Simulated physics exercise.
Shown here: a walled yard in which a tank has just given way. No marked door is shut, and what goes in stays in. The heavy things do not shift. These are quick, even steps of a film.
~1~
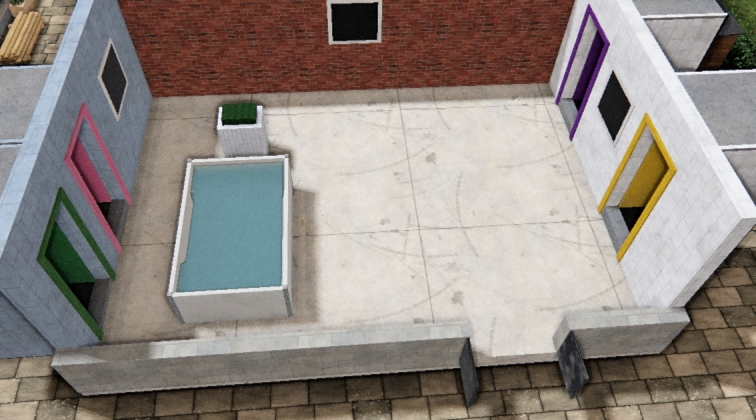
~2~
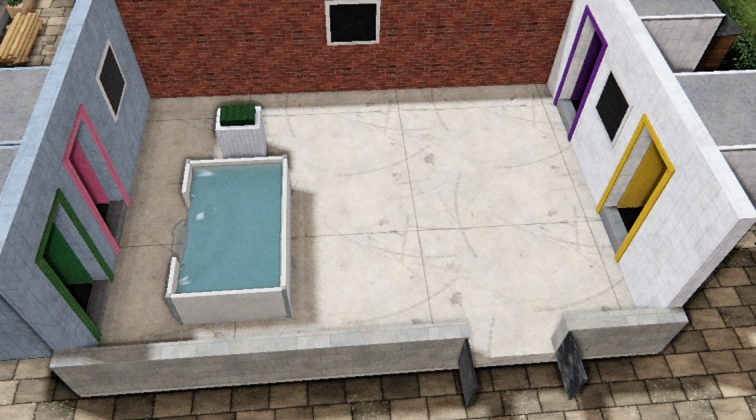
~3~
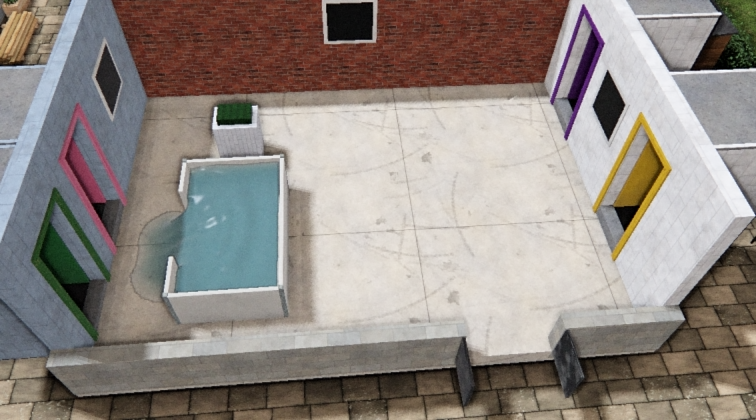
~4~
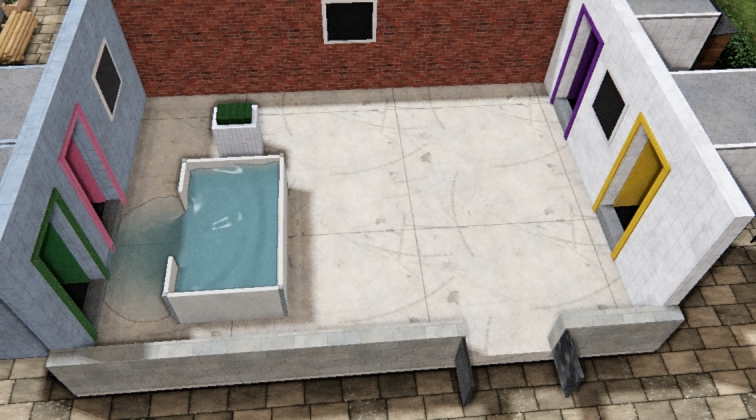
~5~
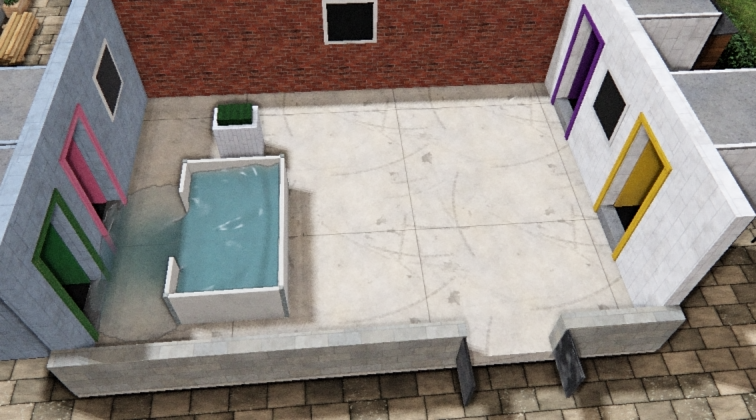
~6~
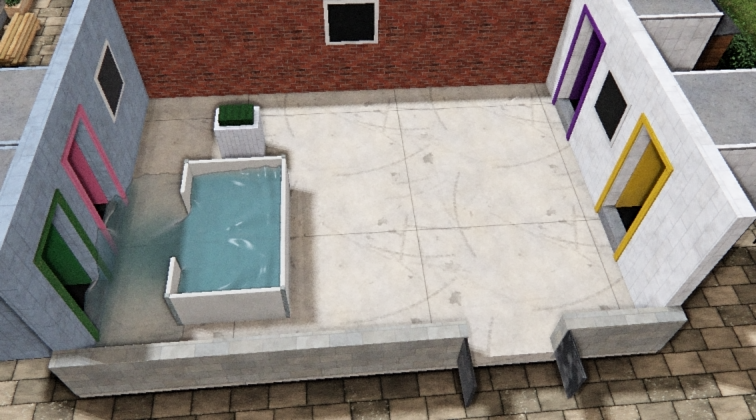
In a walled yard with colourful doorways, the left side of a white tank opened, and water poured through the gap and spread left across the paving toward the green and pink doorways.
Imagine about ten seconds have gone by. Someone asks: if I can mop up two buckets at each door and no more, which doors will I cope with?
The green door: Too much for you; the yellow door: You will cope; the pink door: Too much for you; the purple door: You will cope.
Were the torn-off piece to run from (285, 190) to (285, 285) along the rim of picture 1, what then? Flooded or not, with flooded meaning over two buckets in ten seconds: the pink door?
Pink door: Falls short.
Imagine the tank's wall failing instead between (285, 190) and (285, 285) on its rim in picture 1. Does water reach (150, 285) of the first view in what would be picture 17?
Answer: Clear.
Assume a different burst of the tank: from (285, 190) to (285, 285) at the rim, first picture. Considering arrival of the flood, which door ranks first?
That's the yellow-painted one.
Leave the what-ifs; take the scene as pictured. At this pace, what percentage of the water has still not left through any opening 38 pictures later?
Roughly 80 parts in a hundred.
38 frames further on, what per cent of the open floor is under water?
I'd put it at roughly 80 per cent.
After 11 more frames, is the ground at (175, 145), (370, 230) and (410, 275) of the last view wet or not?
In turn: Awash, dry, dry.
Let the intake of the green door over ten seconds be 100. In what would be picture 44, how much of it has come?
I'd say some 100 per cent.
A moment on, water covers 10 % of the floor; the green door far over two buckets in, the yellow door not reached, the pink door far over two buckets in, the purple door not reached.
Next, water covers 20 % of the floor; the green door far over two buckets in, the yellow door not reached, the pink door far over two buckets in, the purple door not reached.
Then, water covers 40 % of the floor; the green door far over two buckets in, the yellow door not reached, the pink door far over two buckets in, the purple door not reached.
Later, water covers 80 % of the floor; the green door far over two buckets in, the yellow door wet at the sill, nothing in, the pink door far over two buckets in, the purple door not reached.
In the end, water covers 90 % of the floor; the green door far over two buckets in, the yellow door wet at the sill, nothing in, the pink door far over two buckets in, the purple door wet at the sill, nothing in.
